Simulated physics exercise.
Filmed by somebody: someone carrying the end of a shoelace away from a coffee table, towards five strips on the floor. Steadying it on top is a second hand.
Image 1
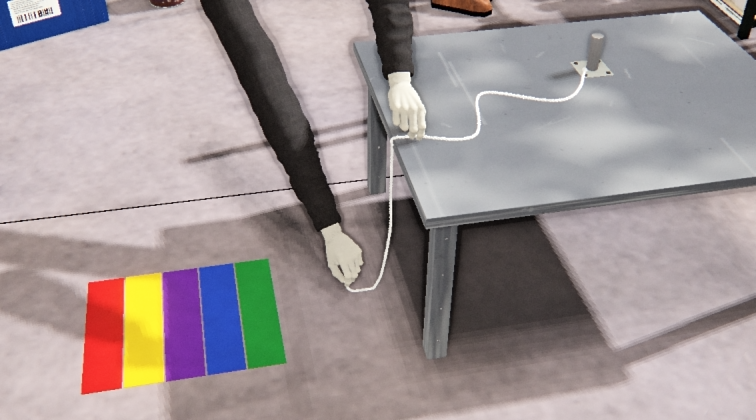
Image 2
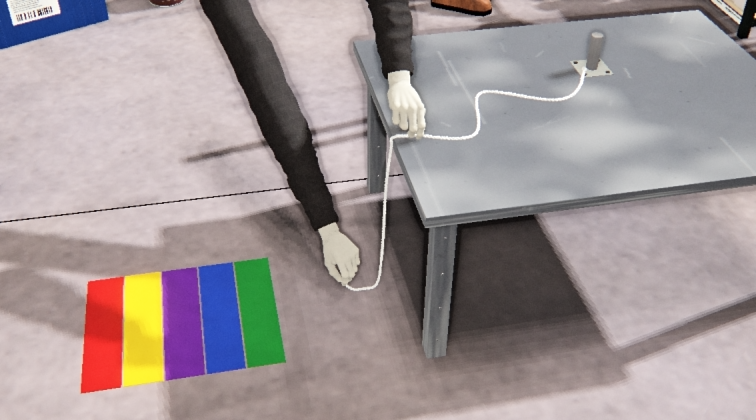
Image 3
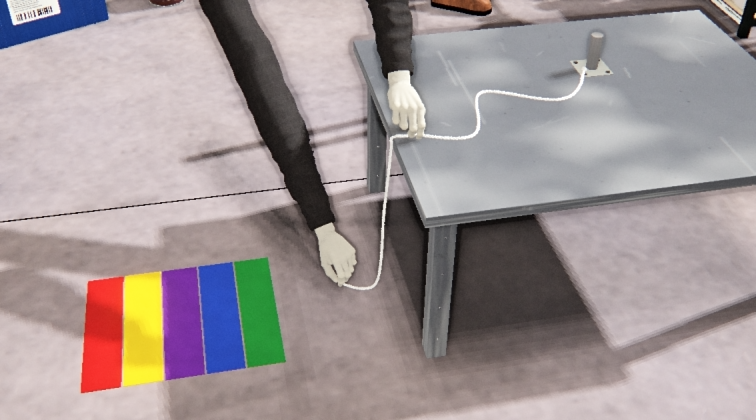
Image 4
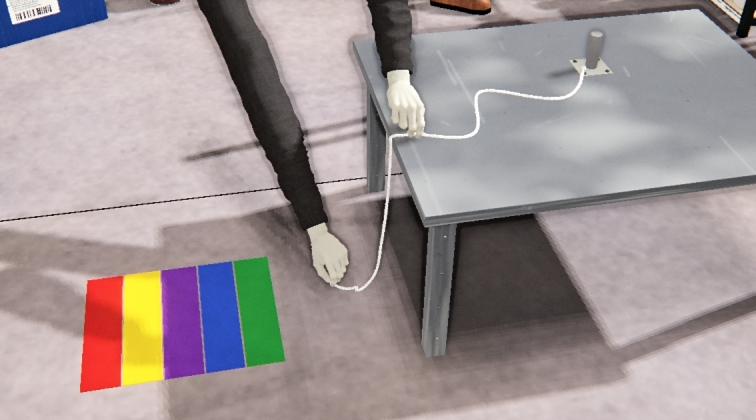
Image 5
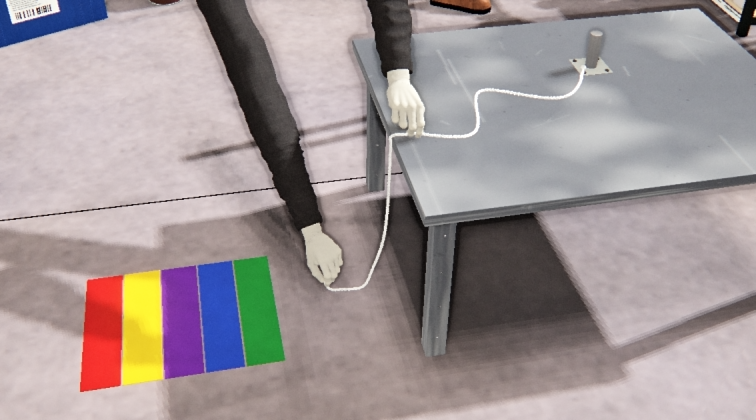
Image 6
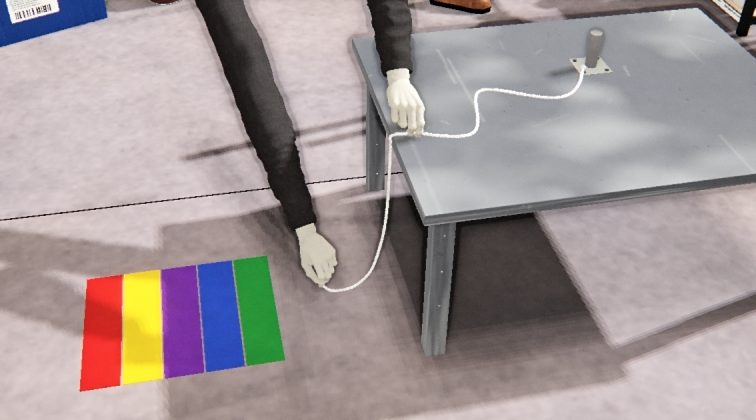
To begin with, one gloved-looking pale hand holds a white cord at the edge of a gray table while the other grips its end near the floor, right of five colored strips. The lower hand then moves slightly left, drawing the end a little nearer the green strip, while the upper hand stays put.
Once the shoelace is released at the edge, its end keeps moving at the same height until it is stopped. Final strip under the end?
Yellow.
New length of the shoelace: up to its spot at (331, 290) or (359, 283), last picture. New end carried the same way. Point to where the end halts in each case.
Roughly at (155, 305) the first time and at (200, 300) the second.
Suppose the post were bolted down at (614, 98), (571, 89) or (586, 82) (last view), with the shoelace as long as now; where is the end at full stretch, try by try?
Taking the tries in turn, you get (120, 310), (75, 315) and (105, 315).
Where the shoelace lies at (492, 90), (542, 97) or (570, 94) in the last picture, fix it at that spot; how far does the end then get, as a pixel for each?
Respectively (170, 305), (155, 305) and (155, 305).
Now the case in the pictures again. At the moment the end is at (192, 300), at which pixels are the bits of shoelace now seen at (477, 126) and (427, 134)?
Positions: (404, 123) for the first, (375, 165) for the second.
A little later, end near (192, 300); over purple.
Next, end near (155, 305); over yellow.
When it is tight, end near (133, 309); over yellow. Over yellow.
